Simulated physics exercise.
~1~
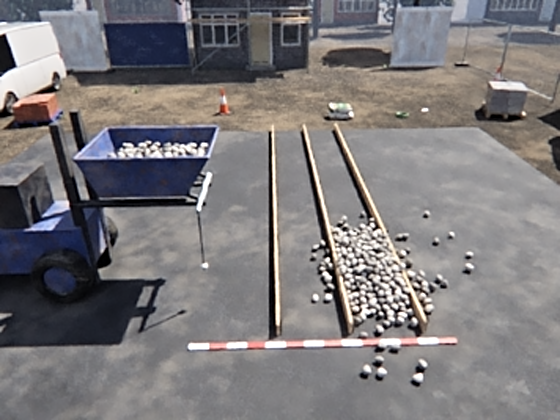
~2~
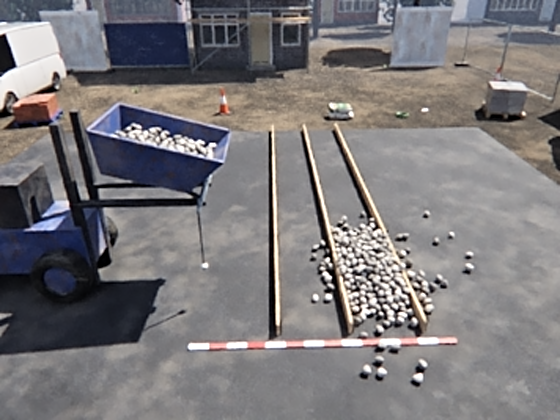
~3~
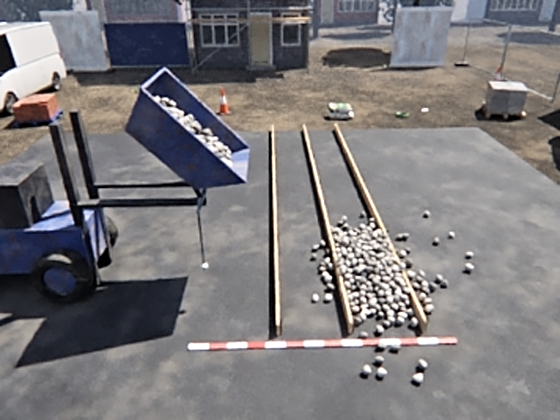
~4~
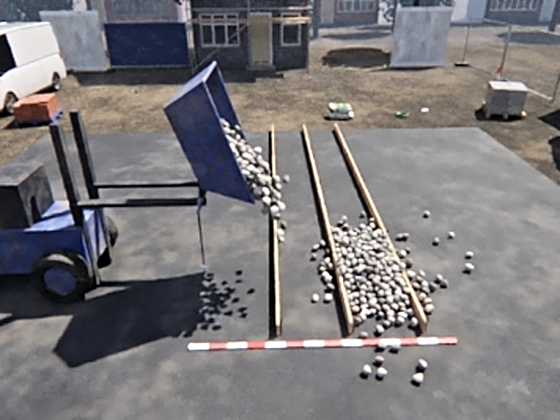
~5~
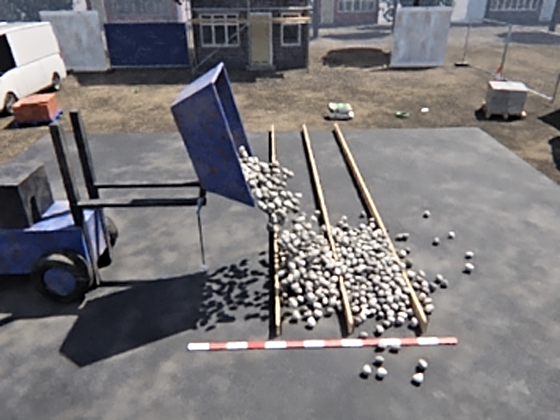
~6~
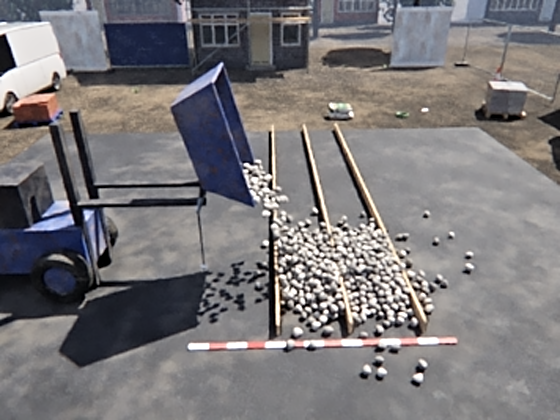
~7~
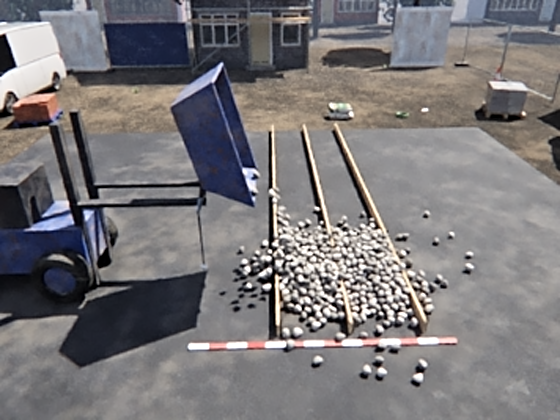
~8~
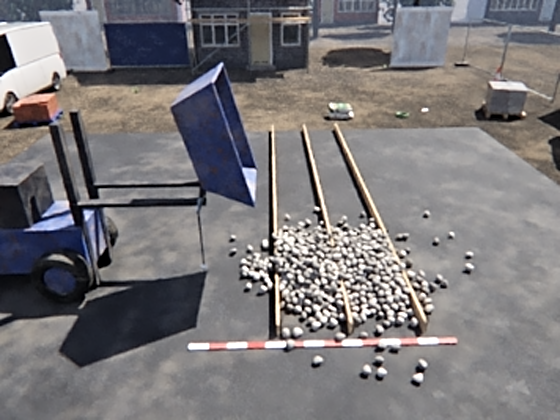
A blue fork truck at the left holds up a blue skip of pale rounded stones on a grey paved yard, seen from above, with a white van and buildings behind. Three wooden boards lie to its right, an earlier heap of stones spread around the right-hand pair, and a red and white striped rod lies in front. The skip tips steeply to the right while the truck stays put. Stones slide out over the left board, filling the gap beside it and meeting the old heap. The skip hangs tilted and empty above one broad pile, a few stones lying left of the boards.
